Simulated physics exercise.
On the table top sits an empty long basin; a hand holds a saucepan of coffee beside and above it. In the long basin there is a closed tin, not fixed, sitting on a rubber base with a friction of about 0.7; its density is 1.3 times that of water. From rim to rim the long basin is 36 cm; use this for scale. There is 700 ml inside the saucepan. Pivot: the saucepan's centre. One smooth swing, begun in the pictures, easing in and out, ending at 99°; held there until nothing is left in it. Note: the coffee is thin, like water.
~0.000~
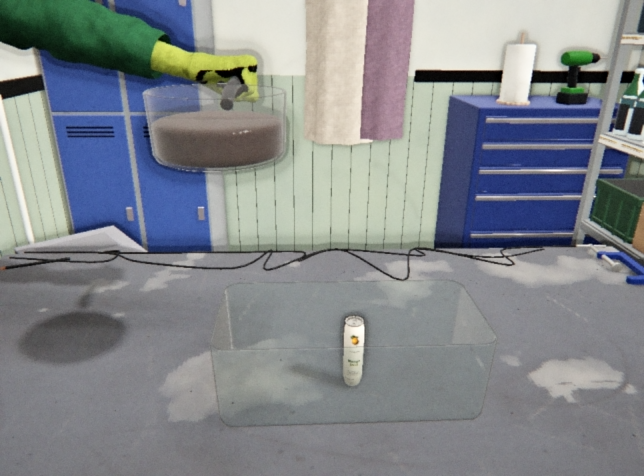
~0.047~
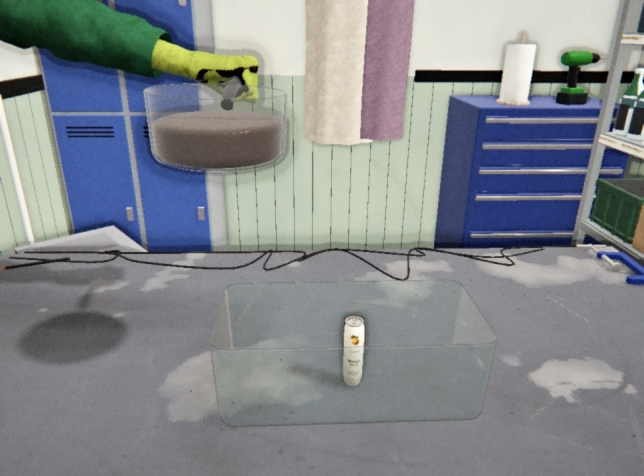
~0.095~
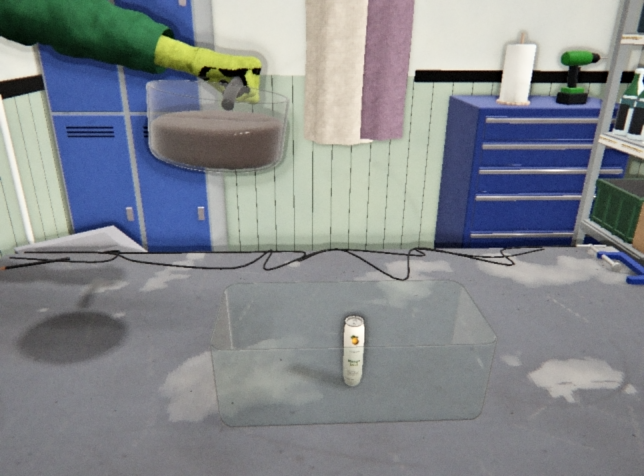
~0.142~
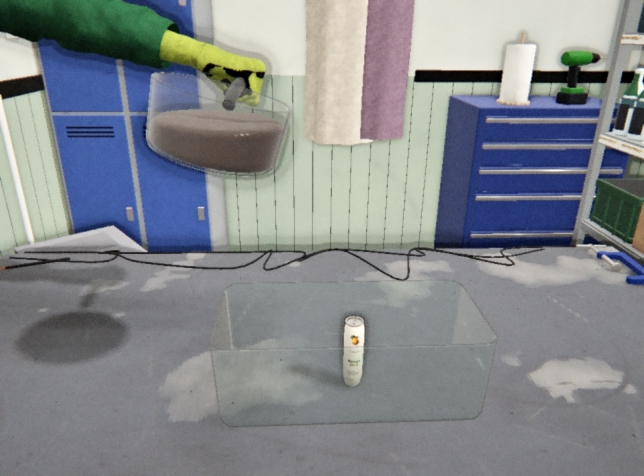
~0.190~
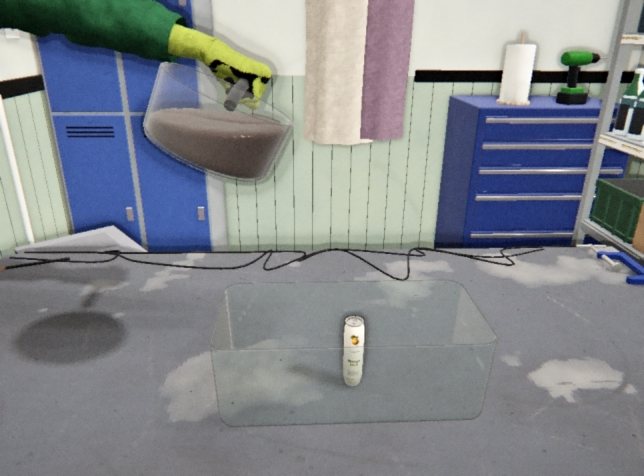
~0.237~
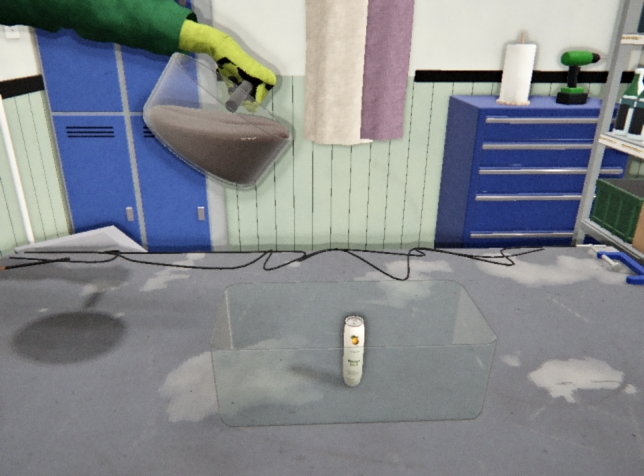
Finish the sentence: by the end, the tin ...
By the end, the tin has toppled.
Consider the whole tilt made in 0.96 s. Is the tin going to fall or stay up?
In that case the tin does not tip.
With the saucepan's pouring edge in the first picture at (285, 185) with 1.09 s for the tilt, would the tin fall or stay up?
Result: Tin upright.
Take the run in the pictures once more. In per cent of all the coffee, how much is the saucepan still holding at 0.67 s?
About 10 % is still there.
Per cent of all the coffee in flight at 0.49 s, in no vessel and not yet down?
Some 68 % is the figure.
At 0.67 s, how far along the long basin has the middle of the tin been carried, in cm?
The tin is about 1 cm from where it started.
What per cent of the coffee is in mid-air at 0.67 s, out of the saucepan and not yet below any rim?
Some 14 % is up in the air.
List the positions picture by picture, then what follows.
In the first picture, it leans 0°; its right rim is at (285, 93); the coffee meets the walls at (155, 120) and (283, 120); the long basin's rim runs from (218, 314) to (478, 309); the tin's top is at (354, 324).
In the second picture, it leans 2°; its right rim is at (286, 95); the coffee meets the walls at (155, 120) and (283, 121).
In the third picture, it leans 7°; its right rim is at (288, 102); the coffee meets the walls at (154, 118) and (283, 123).
In the fourth picture, it leans 14°; its right rim is at (291, 111); the coffee meets the walls at (154, 117) and (285, 124).
In the fifth picture, it leans 25°; its right rim is at (292, 125); the coffee meets the walls at (151, 113) and (287, 126).
In the sixth picture, it leans 37°; its right rim is at (290, 139); the coffee meets the walls at (151, 107) and (284, 129); 1 per cent is over the edge.
After 0.49 s the tilt is 94° and 28 per cent is still to pour; the tin stands where it began.
After 0.67 s the tilt is 99° and 10 per cent is still to pour; the tin stands 1 cm from where it began.
After 0.86 s the tilt is 99° and 2 per cent is still to pour; the tin leans 23°.
After 1.07 s the tilt is 99° and 0 per cent is still to pour; the tin lies on its side.
In the end the tin lies on its side.
